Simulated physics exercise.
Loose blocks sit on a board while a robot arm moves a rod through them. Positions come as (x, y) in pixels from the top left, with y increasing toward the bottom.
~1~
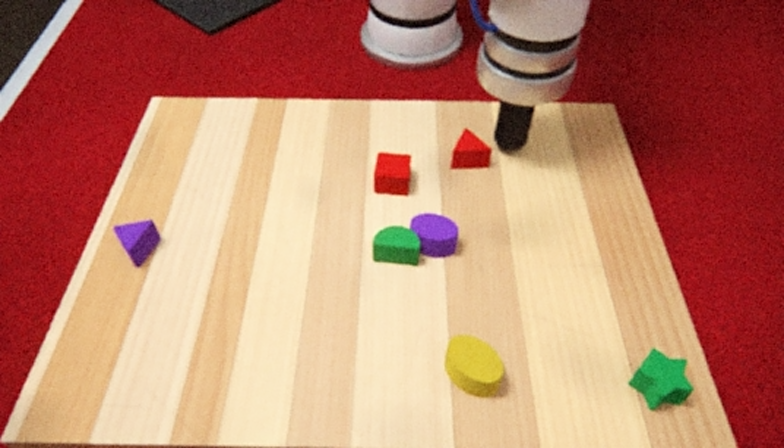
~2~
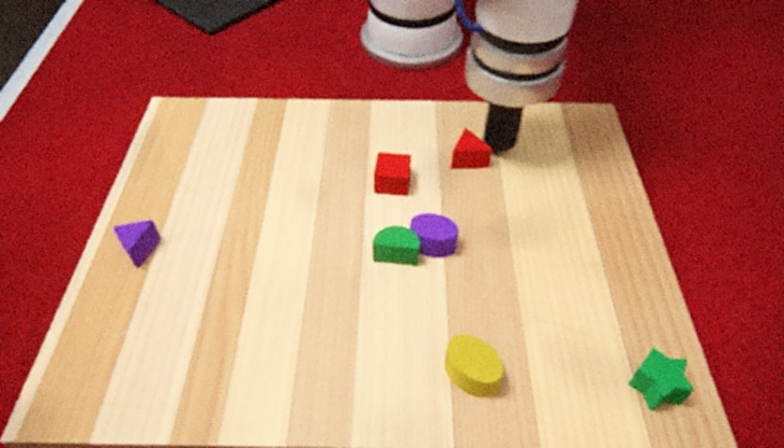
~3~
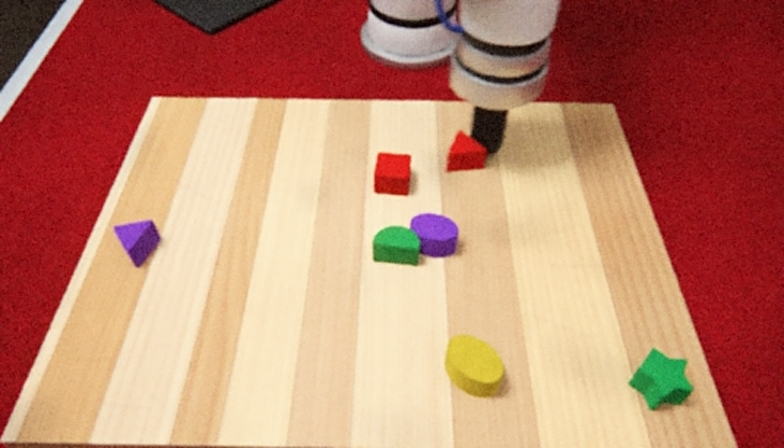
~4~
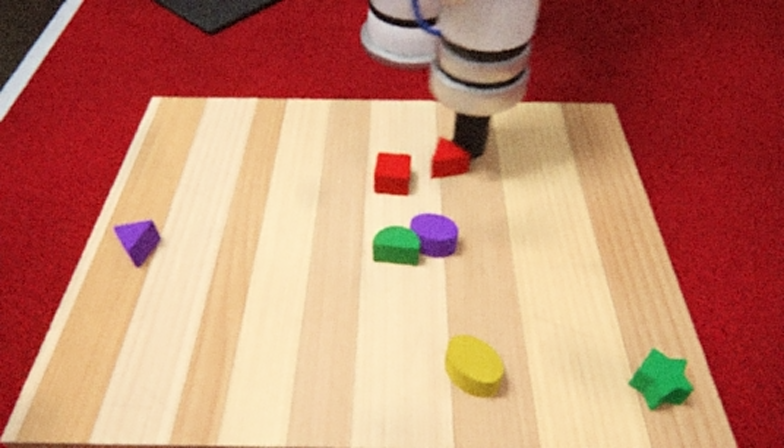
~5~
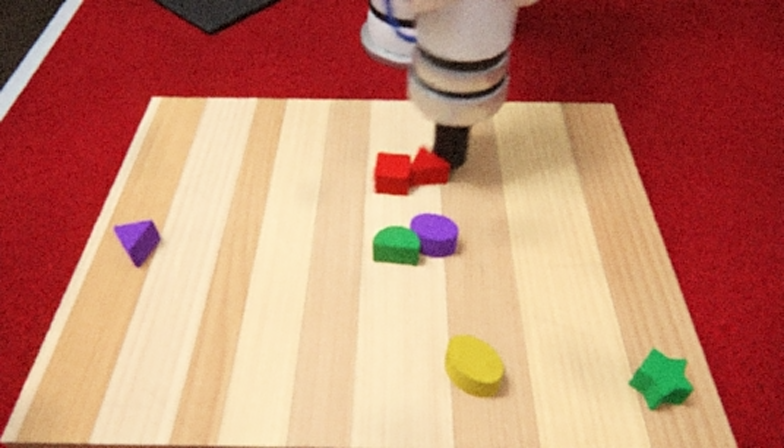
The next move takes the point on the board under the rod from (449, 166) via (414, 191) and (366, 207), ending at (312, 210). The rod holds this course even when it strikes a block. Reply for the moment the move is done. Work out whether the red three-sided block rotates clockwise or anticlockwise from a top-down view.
Viewed from overhead, the red three-sided block winds up turned anticlockwise.
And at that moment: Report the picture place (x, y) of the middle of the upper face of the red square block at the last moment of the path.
Top centre: (358, 162).
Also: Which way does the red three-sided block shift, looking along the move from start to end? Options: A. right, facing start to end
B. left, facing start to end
B.
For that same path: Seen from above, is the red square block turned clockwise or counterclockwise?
From overhead, clockwise.
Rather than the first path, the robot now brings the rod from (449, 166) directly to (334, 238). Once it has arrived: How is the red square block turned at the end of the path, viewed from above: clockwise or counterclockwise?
Top view: Clockwise.
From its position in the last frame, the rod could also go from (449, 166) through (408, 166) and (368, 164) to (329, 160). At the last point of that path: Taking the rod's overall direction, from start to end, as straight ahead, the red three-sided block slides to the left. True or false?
The statement is true.
The first path, step by step. One third of the way, rod (413, 185); red square block (373, 165), turned 30° clockwise; red three-sided block (389, 188), turned 15° clockwise.
Two thirds of the way, rod (365, 200); red square block (359, 162), turned 60° clockwise; red three-sided block (345, 208), turned 25° anticlockwise.
At the end, rod (311, 203); red square block (358, 162), turned 65° clockwise; red three-sided block (332, 216), turned 50° anticlockwise; purple oval block unmoved.
